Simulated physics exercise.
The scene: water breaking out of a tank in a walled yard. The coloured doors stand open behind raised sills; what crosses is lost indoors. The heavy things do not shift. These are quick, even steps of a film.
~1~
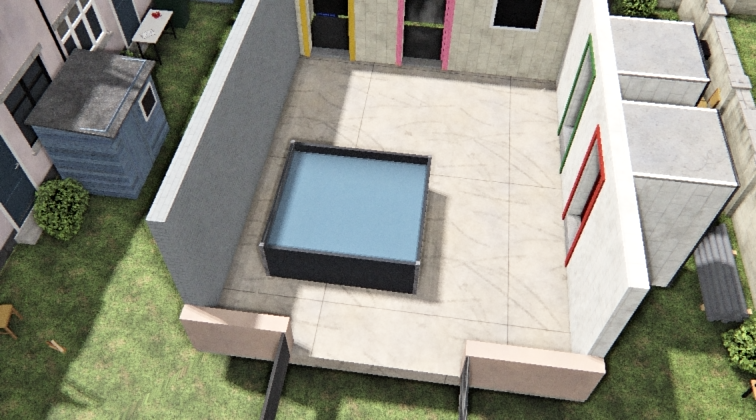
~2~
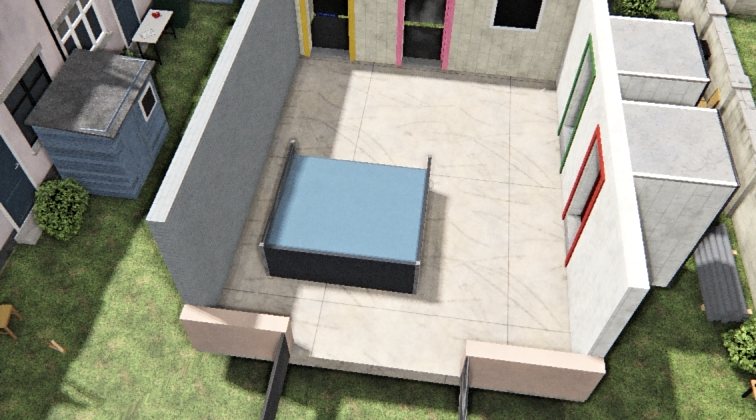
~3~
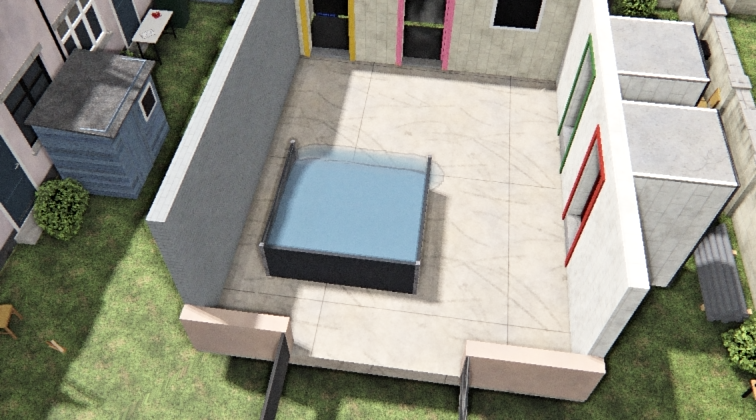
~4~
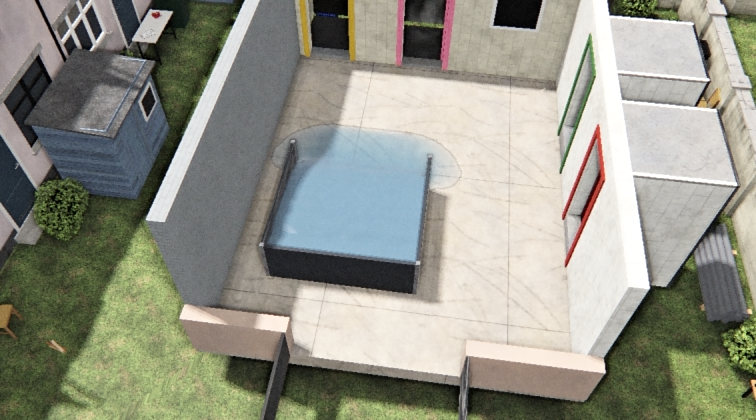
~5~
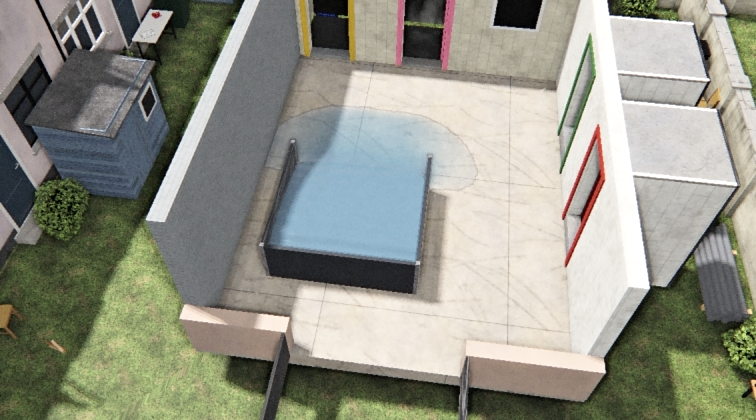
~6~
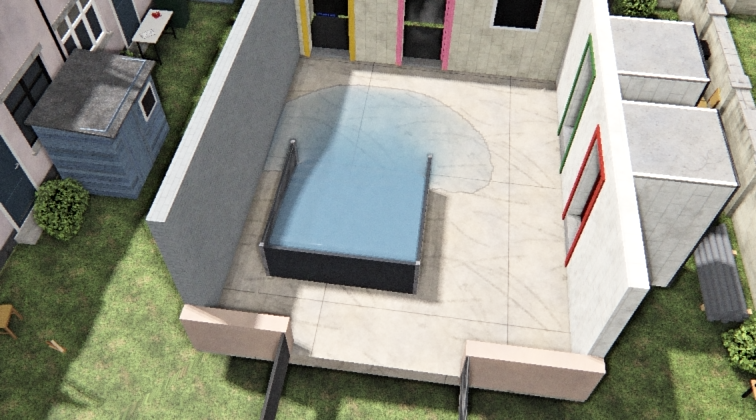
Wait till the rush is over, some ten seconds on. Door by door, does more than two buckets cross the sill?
The green door admits no more than that; the yellow door lets in a lot; the red door admits no more than that; the pink door lets in a lot.
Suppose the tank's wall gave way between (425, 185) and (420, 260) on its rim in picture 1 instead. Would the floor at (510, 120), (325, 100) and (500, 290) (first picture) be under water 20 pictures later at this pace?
In that order: Wet, dry, covered.
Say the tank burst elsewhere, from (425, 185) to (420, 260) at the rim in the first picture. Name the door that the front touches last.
It is the one in yellow.
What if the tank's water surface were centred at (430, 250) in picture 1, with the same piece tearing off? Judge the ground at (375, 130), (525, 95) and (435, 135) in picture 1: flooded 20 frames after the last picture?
In turn: Under water, awash, flooded.
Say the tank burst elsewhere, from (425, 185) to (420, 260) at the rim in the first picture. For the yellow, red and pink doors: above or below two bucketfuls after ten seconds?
Then: Yellow takes more; red takes more; pink passes that mark.
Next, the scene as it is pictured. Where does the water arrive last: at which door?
That is the red one.
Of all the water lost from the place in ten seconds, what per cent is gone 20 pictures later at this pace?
Near 65 in a hundred.
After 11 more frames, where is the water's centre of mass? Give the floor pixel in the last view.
Roughly at (376, 151).
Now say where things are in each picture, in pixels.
The water tank at (351, 202) is whole and still, in the first frame.
The front is at (430, 187), out from the gap on the water tank's far side, in the second frame.
The front is at (438, 173), out from the gap on the water tank's far side, in the third frame.
Water pours out on the water tank's far side and has run to (455, 168), in the fourth frame.
The front is at (462, 146), out from the gap on the water tank's far side, in the fifth frame.
The front is at (423, 97), out from the gap on the water tank's far side, in the sixth frame.
A moment on, water covers 50 % of the floor; the green door not reached, the yellow door over two buckets in, the red door not reached, the pink door over two buckets in.
Next, water covers 50 % of the floor; the green door wet at the sill, nothing in, the yellow door far over two buckets in, the red door not reached, the pink door far over two buckets in.
Then, water covers 55 % of the floor; the green door wet at the sill, nothing in, the yellow door far over two buckets in, the red door not reached, the pink door far over two buckets in.
Later, water covers 90 % of the floor; the green door wet at the sill, nothing in, the yellow door far over two buckets in, the red door wet at the sill, nothing in, the pink door far over two buckets in.
In the end, water covers 100 % of the floor; the green door wet at the sill, nothing in, the yellow door far over two buckets in, the red door wet at the sill, nothing in, the pink door far over two buckets in.
